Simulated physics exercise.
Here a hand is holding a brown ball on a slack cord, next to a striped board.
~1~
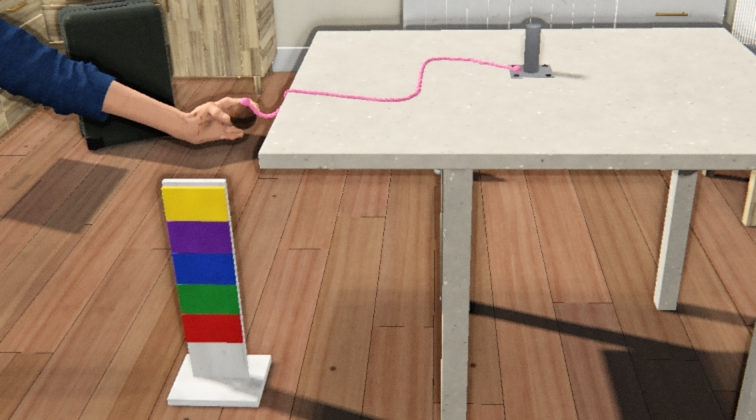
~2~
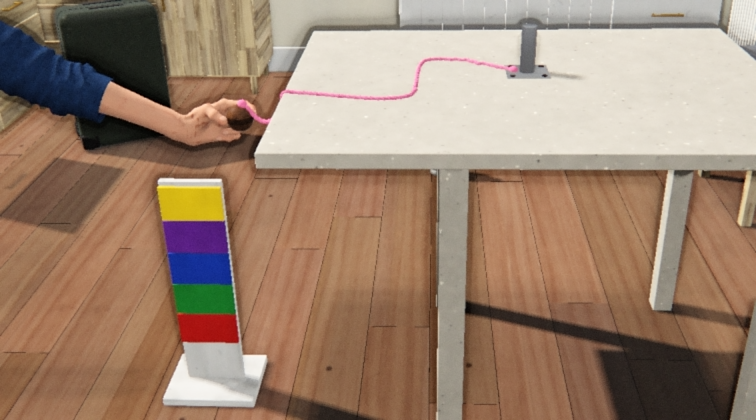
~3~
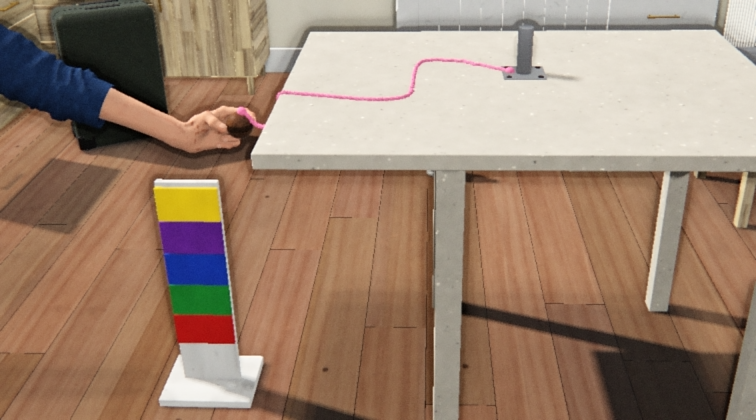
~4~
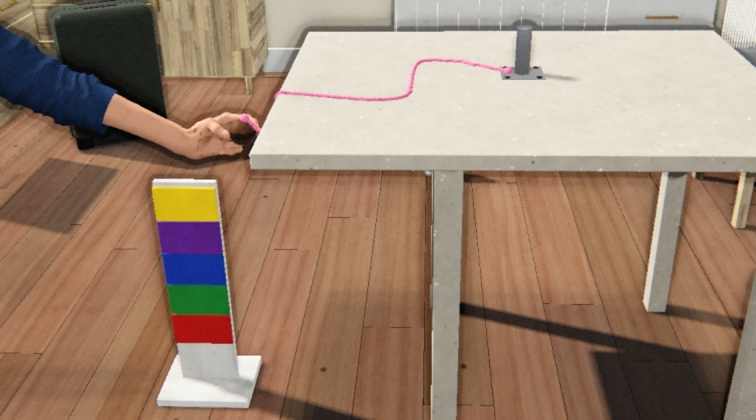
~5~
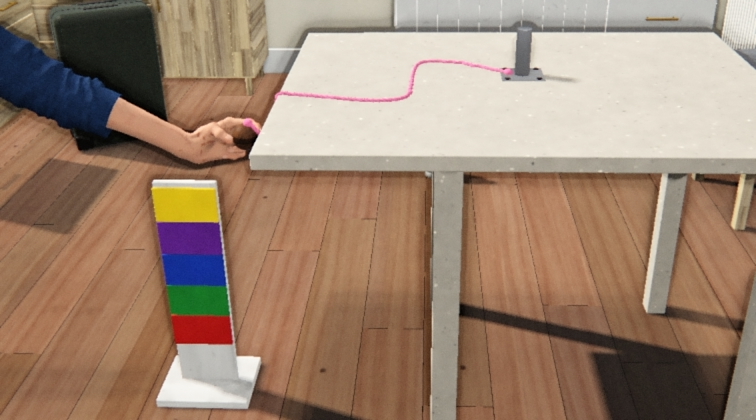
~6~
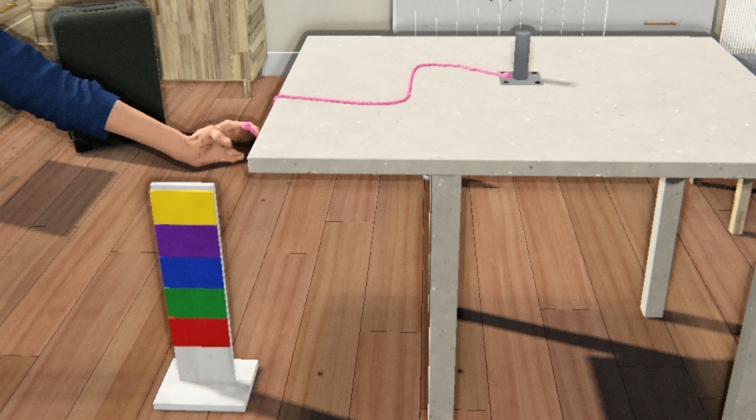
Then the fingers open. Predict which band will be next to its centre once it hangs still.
I would say the blue band.
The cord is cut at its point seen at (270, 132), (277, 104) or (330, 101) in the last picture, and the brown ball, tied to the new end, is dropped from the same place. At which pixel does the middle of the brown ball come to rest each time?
Estimated positions in order: (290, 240); (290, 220); (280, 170).
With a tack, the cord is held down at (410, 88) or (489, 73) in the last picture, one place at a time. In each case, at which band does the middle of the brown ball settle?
For the first place it's yellow, and for the second blue.
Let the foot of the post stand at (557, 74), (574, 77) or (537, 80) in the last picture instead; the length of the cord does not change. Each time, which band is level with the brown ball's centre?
The first case gives purple, the second purple and the third blue.
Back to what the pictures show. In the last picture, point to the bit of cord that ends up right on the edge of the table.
Near pixel (402, 101).
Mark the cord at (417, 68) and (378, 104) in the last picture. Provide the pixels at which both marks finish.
(392, 79) for the first, (286, 105) for the second.
Soon after, ball near (262, 275); level with blue.
Then, ball near (320, 242); level with blue.
Further on, ball near (287, 264); level with blue.
At rest, ball near (297, 263); level with blue. Its centre hangs level with the blue band.
